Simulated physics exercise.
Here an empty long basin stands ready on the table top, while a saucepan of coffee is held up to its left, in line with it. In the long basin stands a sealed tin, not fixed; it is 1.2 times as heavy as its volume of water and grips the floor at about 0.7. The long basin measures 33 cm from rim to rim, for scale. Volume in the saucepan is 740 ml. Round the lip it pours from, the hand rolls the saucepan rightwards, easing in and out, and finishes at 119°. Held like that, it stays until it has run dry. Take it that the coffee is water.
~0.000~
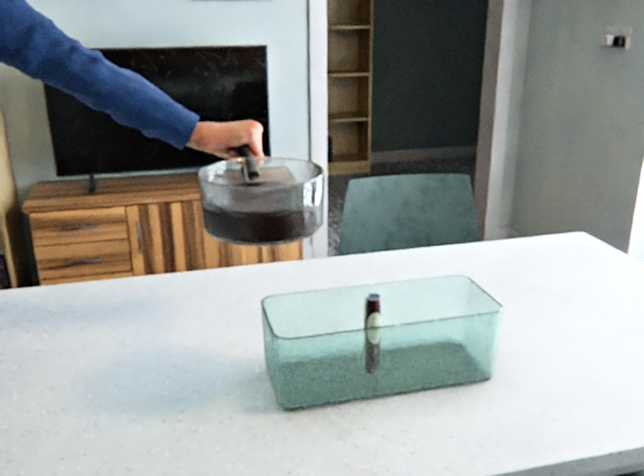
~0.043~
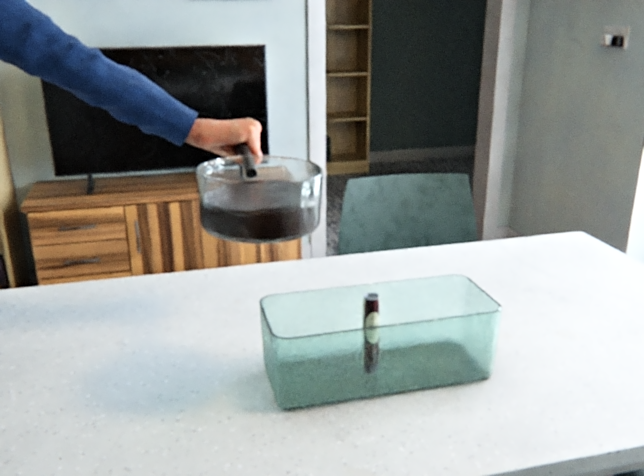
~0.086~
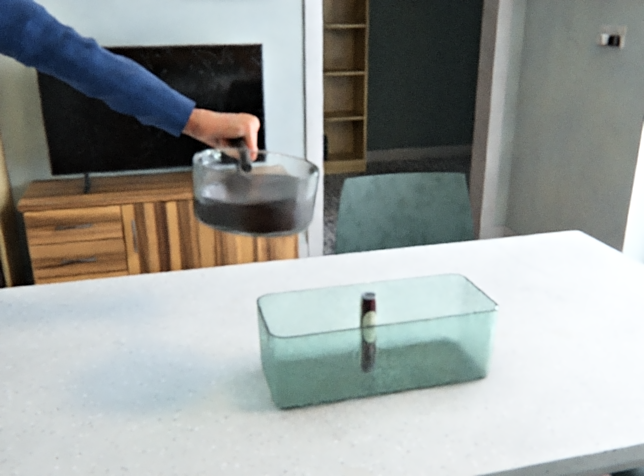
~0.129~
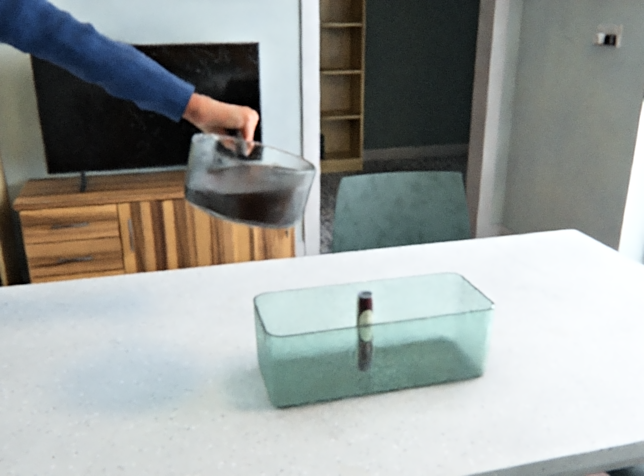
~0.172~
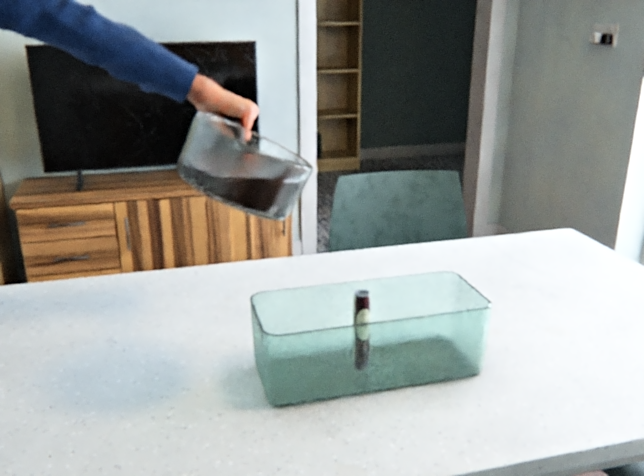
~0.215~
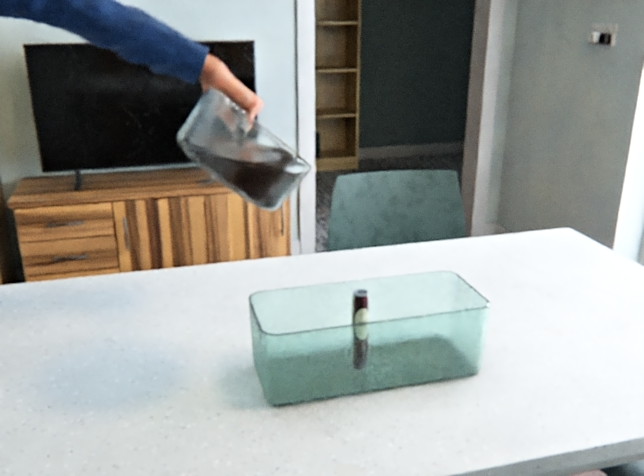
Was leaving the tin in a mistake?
Yes: It tilts over.
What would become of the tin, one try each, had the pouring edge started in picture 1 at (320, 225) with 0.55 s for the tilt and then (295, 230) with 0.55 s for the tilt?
Try 1: Still standing; try 2: Tipped over.
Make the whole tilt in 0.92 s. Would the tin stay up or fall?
So the tin will tip over.
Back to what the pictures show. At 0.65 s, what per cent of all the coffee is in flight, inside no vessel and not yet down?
Something like 22 per cent is in the air then.
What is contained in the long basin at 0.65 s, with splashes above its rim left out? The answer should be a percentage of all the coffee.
It works out near 78 per cent.
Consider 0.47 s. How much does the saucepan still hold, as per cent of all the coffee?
At that time about 34 in a hundred parts are still held.
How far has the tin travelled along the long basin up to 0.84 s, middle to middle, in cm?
Its middle sits about 2 cm from the start.
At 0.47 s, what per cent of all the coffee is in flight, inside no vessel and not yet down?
Estimate: About 66 % of all of it.
Then, 0.47 s in, the tilt is 112° and 34 per cent is still to pour; the tin stands where it began.
Then, 0.65 s in, the tilt is 119° and 1 per cent is still to pour; the tin stands where it began.
Then, 0.84 s in, the tilt is 119° and 1 per cent is still to pour; the tin leans 11°.
Then, 1.05 s in, the tilt is 119° and 2 per cent is still to pour; the tin leans 54°.
Finally, the tin lies on its side.
